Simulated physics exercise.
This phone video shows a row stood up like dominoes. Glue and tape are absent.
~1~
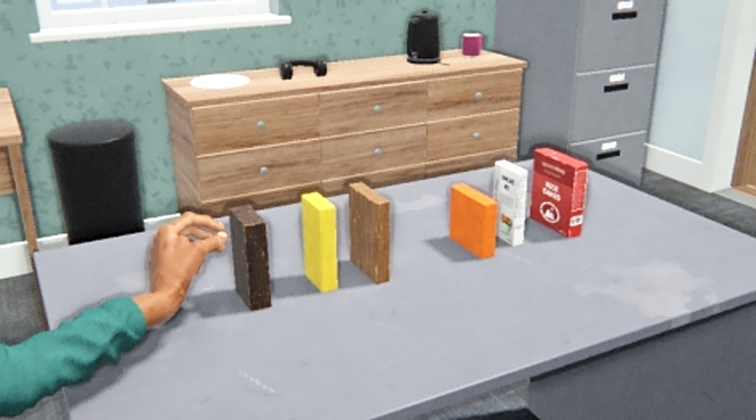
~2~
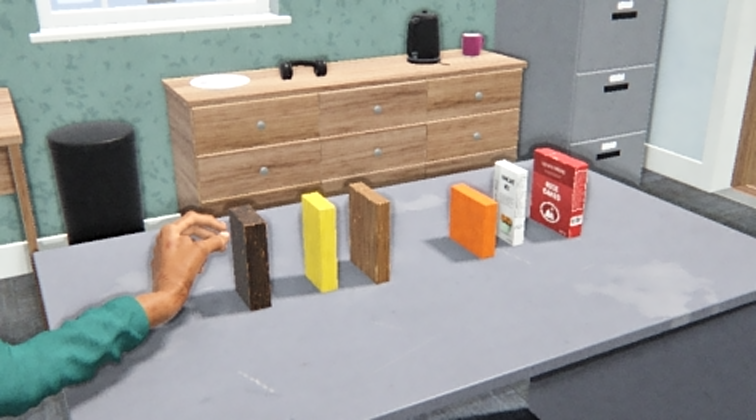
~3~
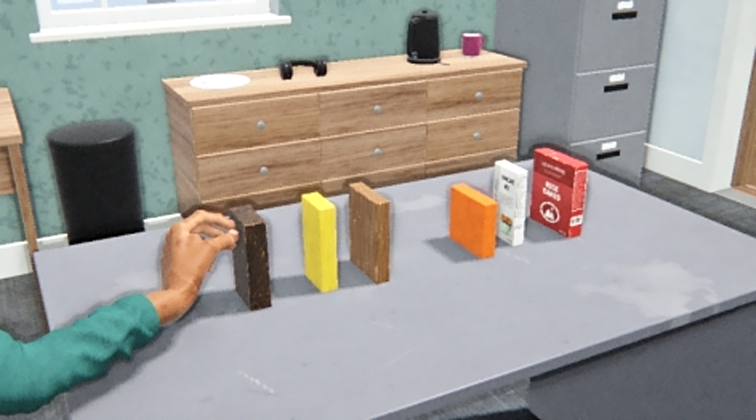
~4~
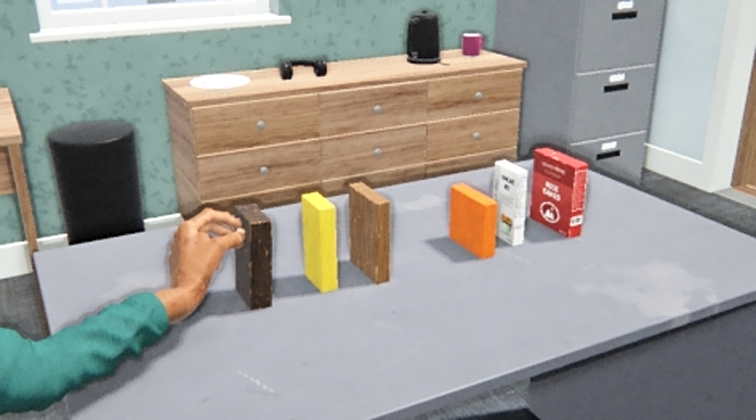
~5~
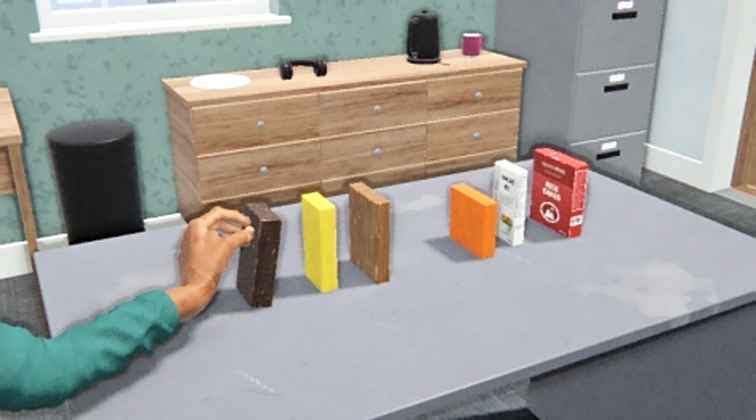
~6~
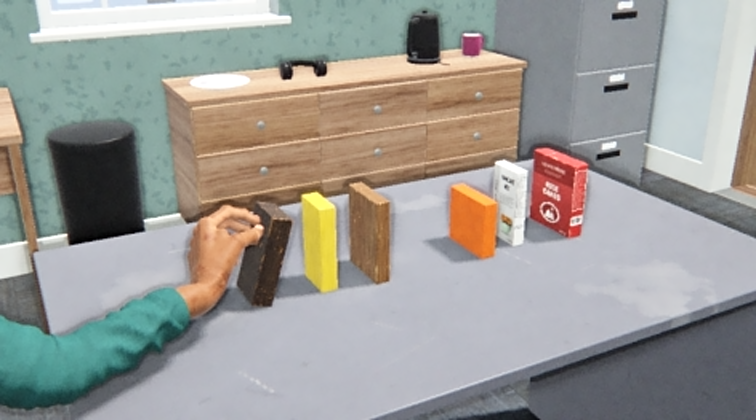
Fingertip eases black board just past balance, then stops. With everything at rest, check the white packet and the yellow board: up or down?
The white packet is up. The yellow board is down.
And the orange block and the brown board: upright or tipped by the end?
So the orange block does not fall, and the brown board comes down.
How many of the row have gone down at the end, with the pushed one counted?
That makes 3 altogether.
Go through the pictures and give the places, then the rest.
In the first picture, white packet (509, 203); yellow board (319, 243).
In the second picture, brown board (369, 233); orange block (472, 221).
In the third picture, brown board (369, 233); orange block (472, 221).
In the fourth picture, black board 4° over; brown board (369, 233); orange block (472, 221).
In the fifth picture, black board 10° over; brown board (369, 233); orange block (472, 221).
In the sixth picture, black board 17° over; white packet (509, 203); yellow board (319, 243).
Then, 0.30 s on from there, black board 61° over; yellow board turned 27° from how it was put near (341, 239); brown board turned 4° from how it was put.
Then, 0.50 s on from there, black board 78° over; yellow board turned 72° from how it was put near (370, 252); brown board on its side.
In the end, toppled on the table, yellow board and brown board; the other 2 unmoved. At the end, from the last picture's camera, white packet near (509, 203), yellow board near (372, 253).
